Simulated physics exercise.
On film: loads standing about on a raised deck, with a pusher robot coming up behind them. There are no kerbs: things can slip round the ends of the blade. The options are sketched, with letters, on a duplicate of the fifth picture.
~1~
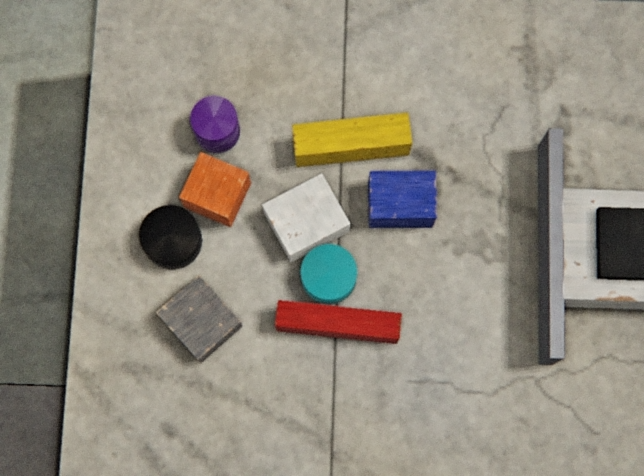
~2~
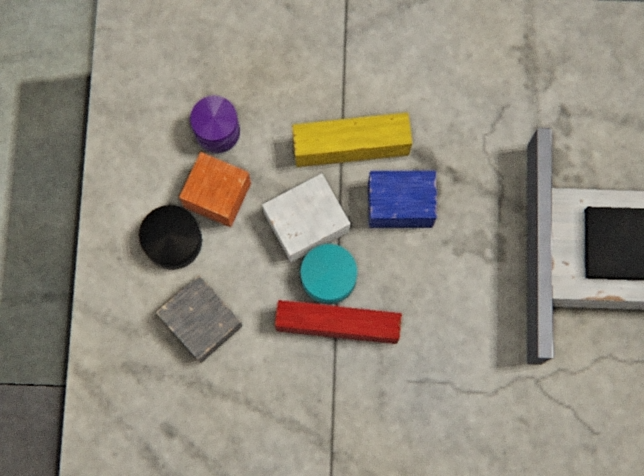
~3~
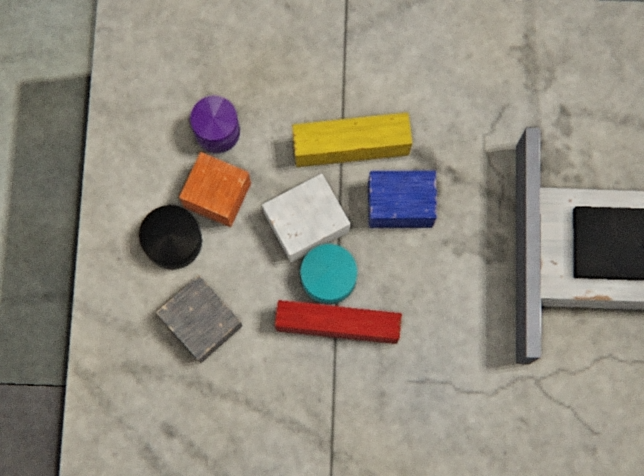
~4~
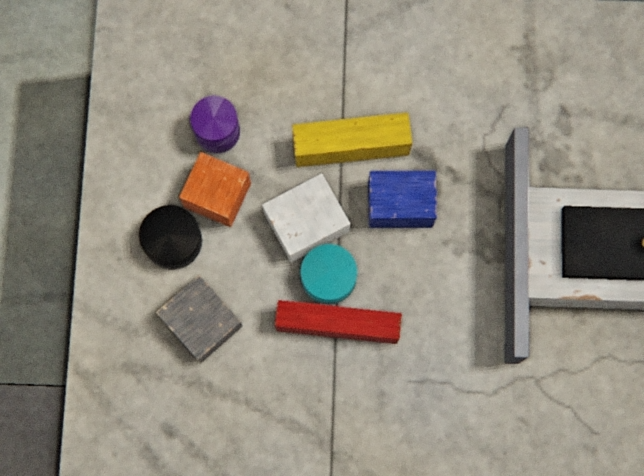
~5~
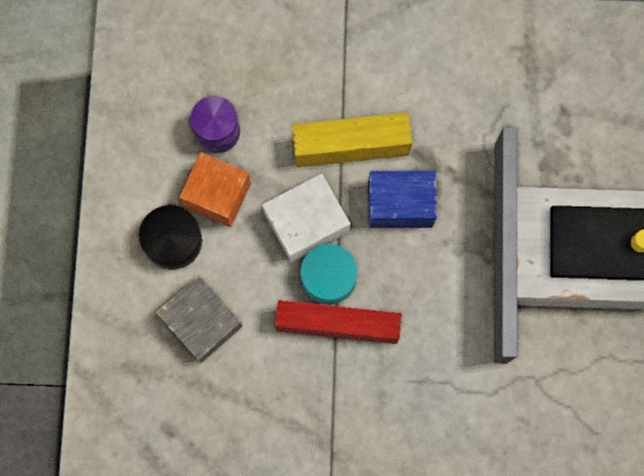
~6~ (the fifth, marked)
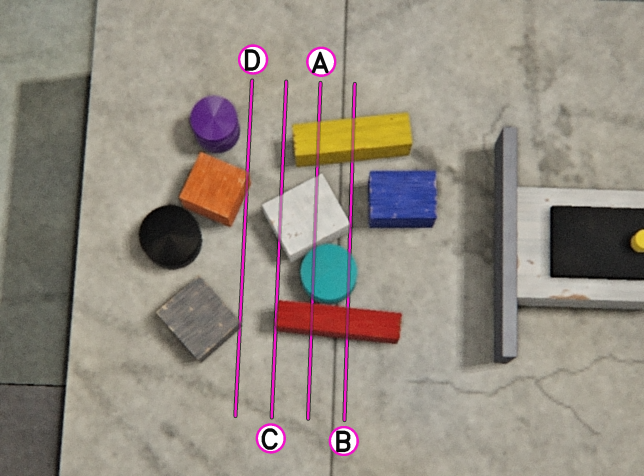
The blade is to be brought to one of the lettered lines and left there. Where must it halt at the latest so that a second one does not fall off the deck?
D.
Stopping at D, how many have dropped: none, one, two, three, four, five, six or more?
In all, none.
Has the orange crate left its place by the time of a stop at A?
Yes.
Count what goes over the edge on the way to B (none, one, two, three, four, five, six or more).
In all, none.
On the marked copy, A at (314, 246); B at (350, 247); C at (279, 244); D at (244, 243).
With D. Early on, robot (499, 239); white crate (301, 219); blue crate (372, 198).
Further on, robot (401, 236); black canister (146, 245); grey crate (144, 315).
At the end, robot (332, 233); black canister (88, 251); grey crate (95, 320); none fallen.
As for the rest, A is within the limit but short; B is within the limit but short; C is within the limit but short.
